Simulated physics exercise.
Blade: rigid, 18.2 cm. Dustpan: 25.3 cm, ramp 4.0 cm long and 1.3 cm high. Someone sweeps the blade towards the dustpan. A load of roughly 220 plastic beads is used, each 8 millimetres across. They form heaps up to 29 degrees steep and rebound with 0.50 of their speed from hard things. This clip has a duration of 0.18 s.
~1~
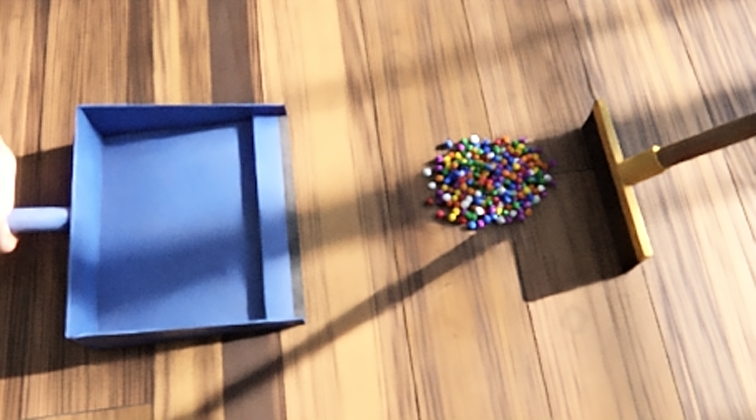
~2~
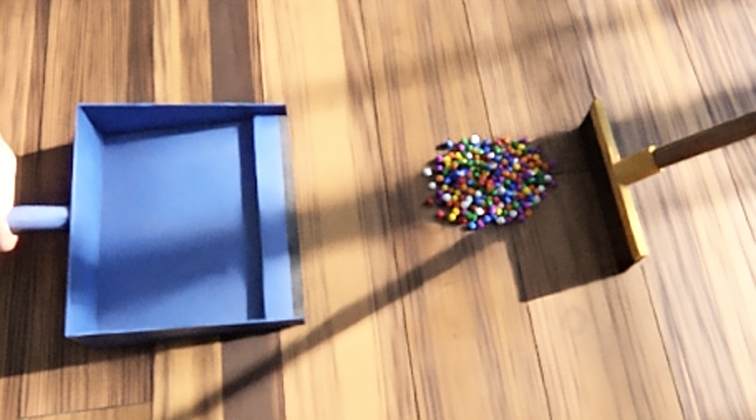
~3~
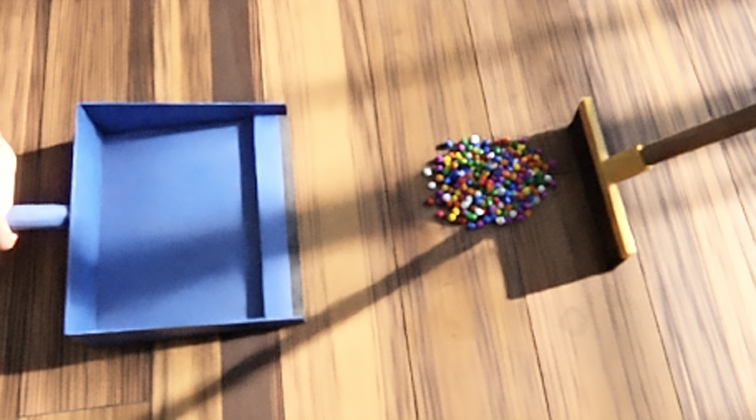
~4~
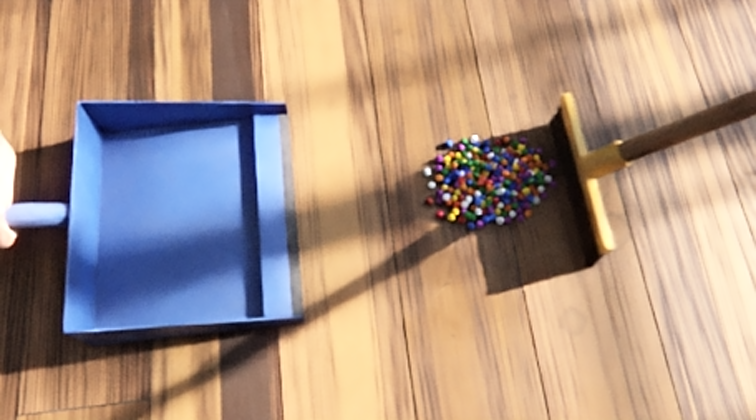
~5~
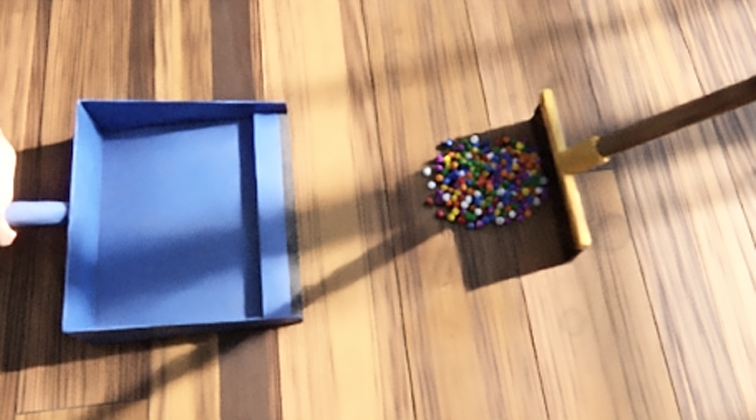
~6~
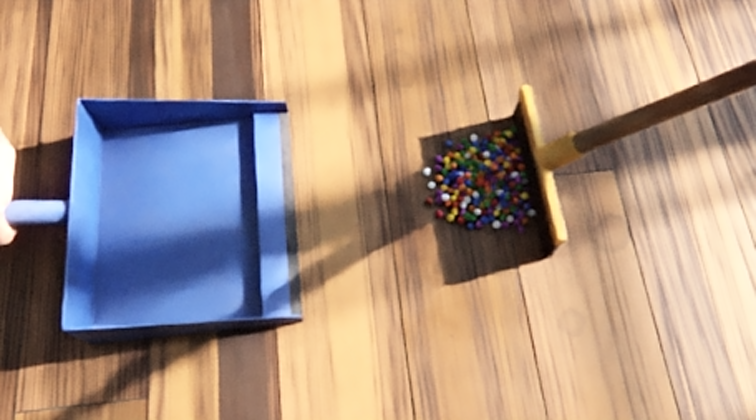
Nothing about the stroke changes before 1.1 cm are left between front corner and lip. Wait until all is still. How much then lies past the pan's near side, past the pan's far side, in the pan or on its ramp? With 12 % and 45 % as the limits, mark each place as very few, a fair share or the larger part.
My call: Near side: Very few; far side: A fair share; pan: A fair share.
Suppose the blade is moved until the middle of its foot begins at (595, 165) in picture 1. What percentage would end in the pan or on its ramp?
25 per cent, roughly.
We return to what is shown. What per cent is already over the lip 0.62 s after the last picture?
I'd say some 35 per cent.
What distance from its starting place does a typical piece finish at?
It works out to some 24 cm.
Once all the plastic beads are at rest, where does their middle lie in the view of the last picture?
(288, 170).
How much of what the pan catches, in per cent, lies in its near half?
Something like 10 in a hundred.
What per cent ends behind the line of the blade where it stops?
Roughly 20 percent of it.
Then, 0.21 s after the last picture, middle of the blade 14 cm from the lip; 0 % over the lip, far side 5 %, near side 0 %.
Then, 0.36 s after the last picture, middle of the blade 5 cm from the lip; 0 % over the lip, far side 10 %, near side 0 %.
Then, 0.62 s after the last picture, middle of the blade 1 cm from the lip; 35 % over the lip, far side 15 %, near side 5 %.
In the end, near side 5 %, far side 15 %, pan 35 %, in front of the lip or behind the blade 45 %.
